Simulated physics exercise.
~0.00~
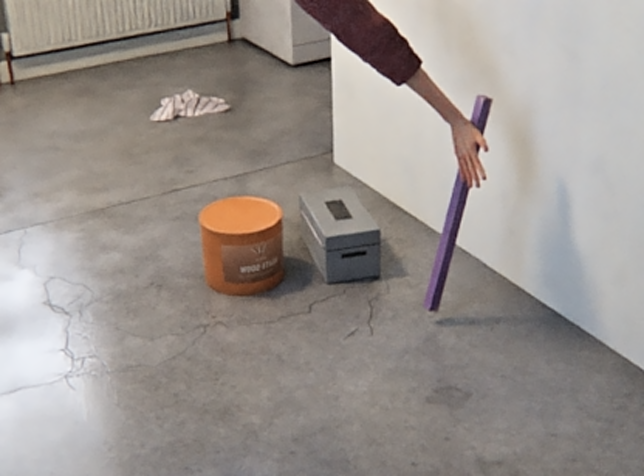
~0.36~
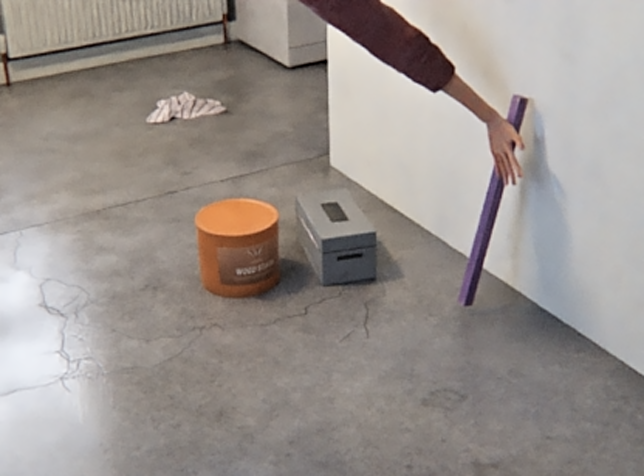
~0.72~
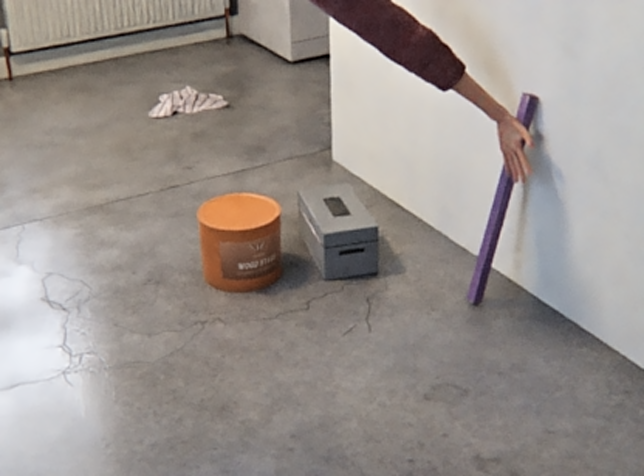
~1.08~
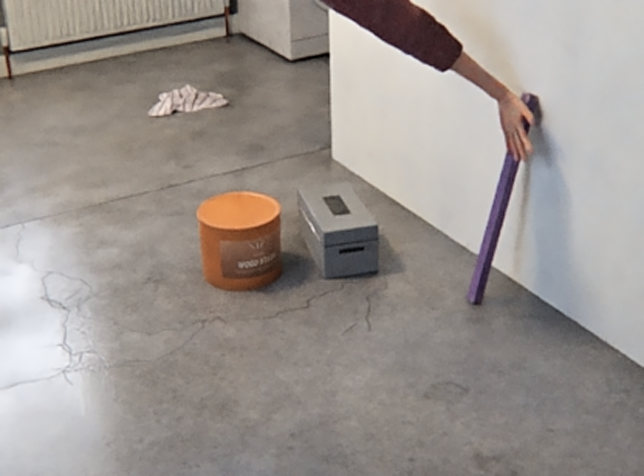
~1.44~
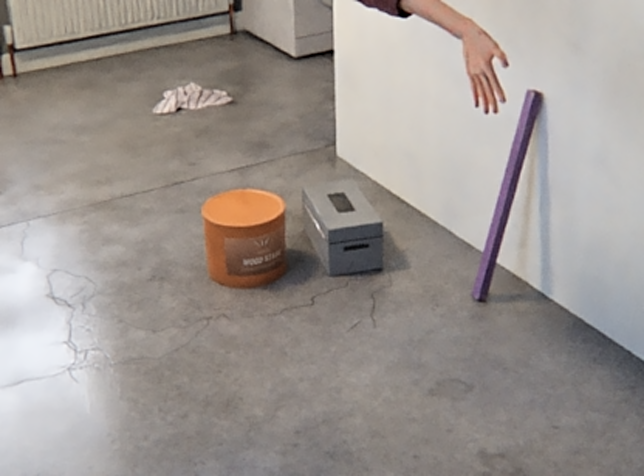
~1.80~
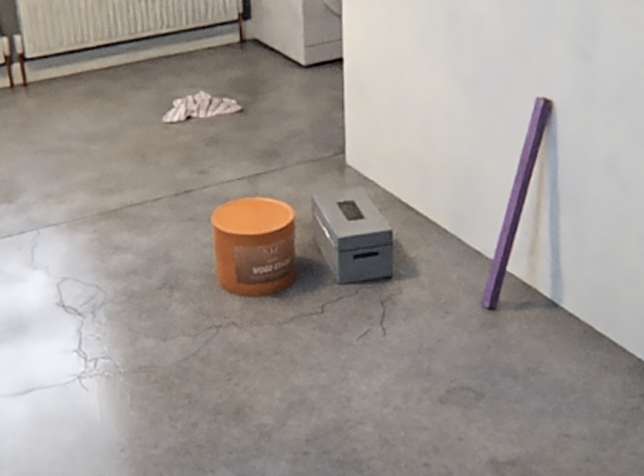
A hand moved a purple pole to the right and leaned it against a bare white wall, then let go and drew back out of view. The pole stayed leaning there, while the orange pail and grey toolbox sat still on the floor.
